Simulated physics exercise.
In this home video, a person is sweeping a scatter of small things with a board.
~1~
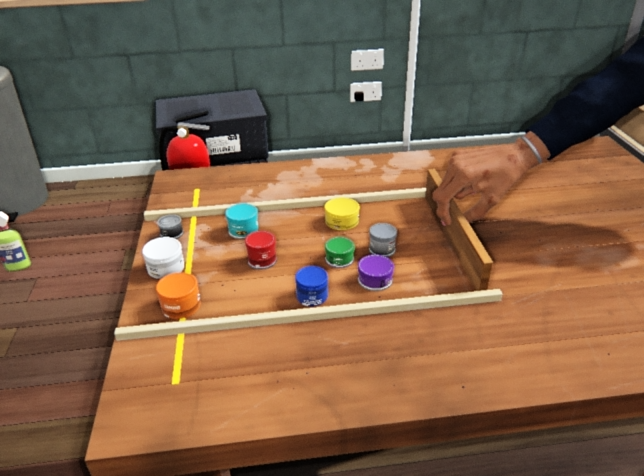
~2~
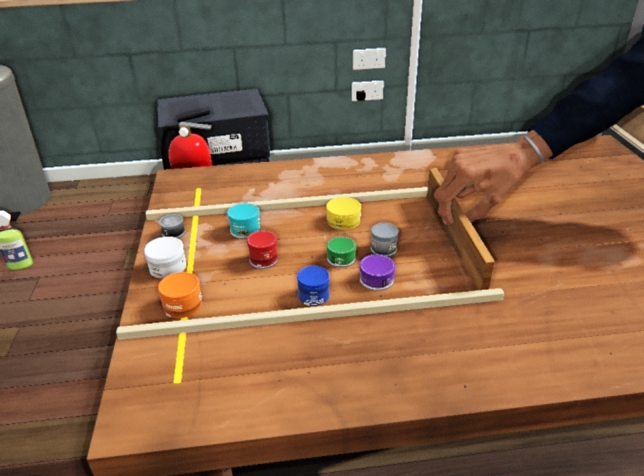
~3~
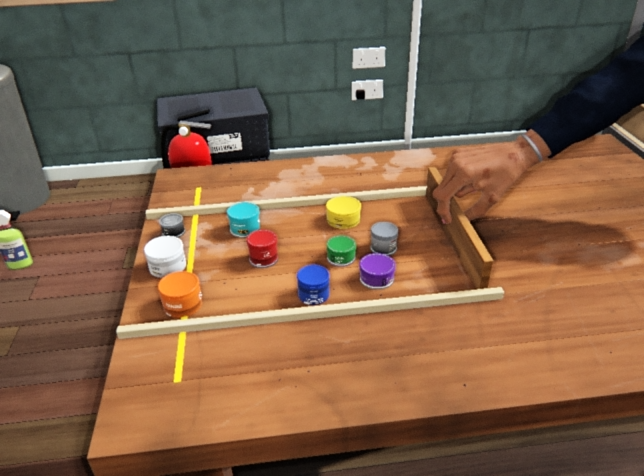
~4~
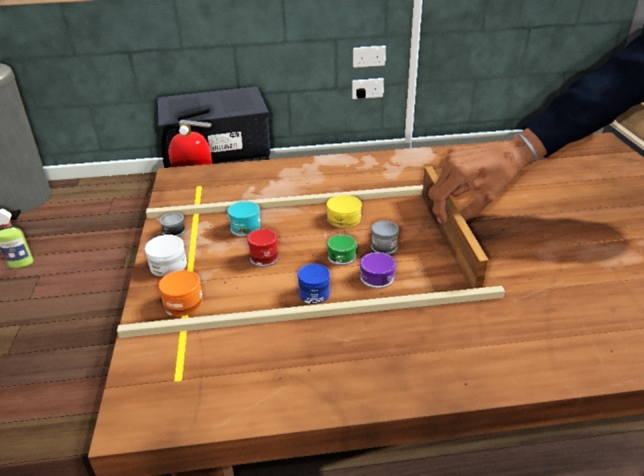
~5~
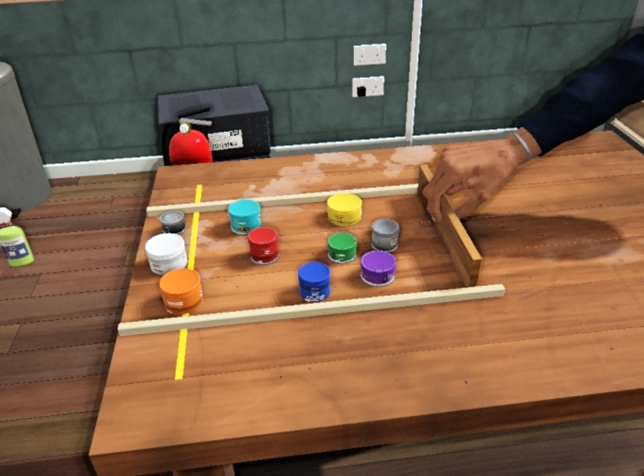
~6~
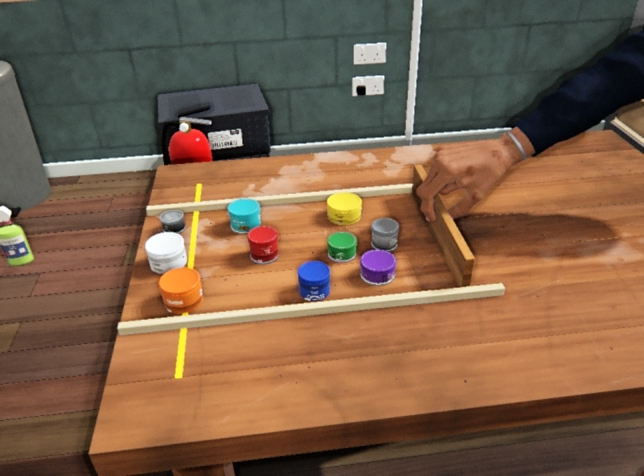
At the start, a hand holds a wooden board upright at the right end of two pale strips on a table, with colourful tubs scattered between them and a yellow line at left. The hand then slides the board slightly left, still short of the tubs, which stay put.
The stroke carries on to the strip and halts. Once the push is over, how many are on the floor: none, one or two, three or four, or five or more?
The number of pieces cleared off the edge is going to be one or two exactly.
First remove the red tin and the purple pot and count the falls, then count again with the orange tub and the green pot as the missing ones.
First try 1, second try 2.
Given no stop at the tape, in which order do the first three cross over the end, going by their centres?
Black tin, white tub, turquoise tin.
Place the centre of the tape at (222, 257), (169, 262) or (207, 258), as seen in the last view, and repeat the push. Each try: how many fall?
It would be 0, 4 and 1.
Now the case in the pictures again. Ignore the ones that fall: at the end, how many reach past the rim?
The count is 2.
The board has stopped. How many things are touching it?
4 in contact.
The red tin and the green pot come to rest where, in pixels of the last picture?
Final spots - red tin (160, 239), green pot (154, 268).
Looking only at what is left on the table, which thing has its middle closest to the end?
The turquoise tin finishes nearest.
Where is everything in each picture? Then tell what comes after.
White tub (164, 258); black tin (171, 227); orange tub (179, 296); board (454, 225); tape (189, 265), in the first picture.
Black tin (173, 227); grey tin (384, 240), in the second picture.
Orange tub (181, 294); red tin (263, 249), in the third picture.
White tub (166, 256); board (450, 223), in the fourth picture.
Black tin (173, 224); blue tub (314, 282), in the fifth picture.
White tub (167, 253); black tin (173, 223); orange tub (182, 291); board (439, 221); tape (191, 260), in the sixth picture.
Soon after, none off yet; white tub at rest near (167, 253); black tin at rest near (173, 223); orange tub at rest near (182, 291).
By the end, the number that fall off is one or two; fallen, black tin and white tub.
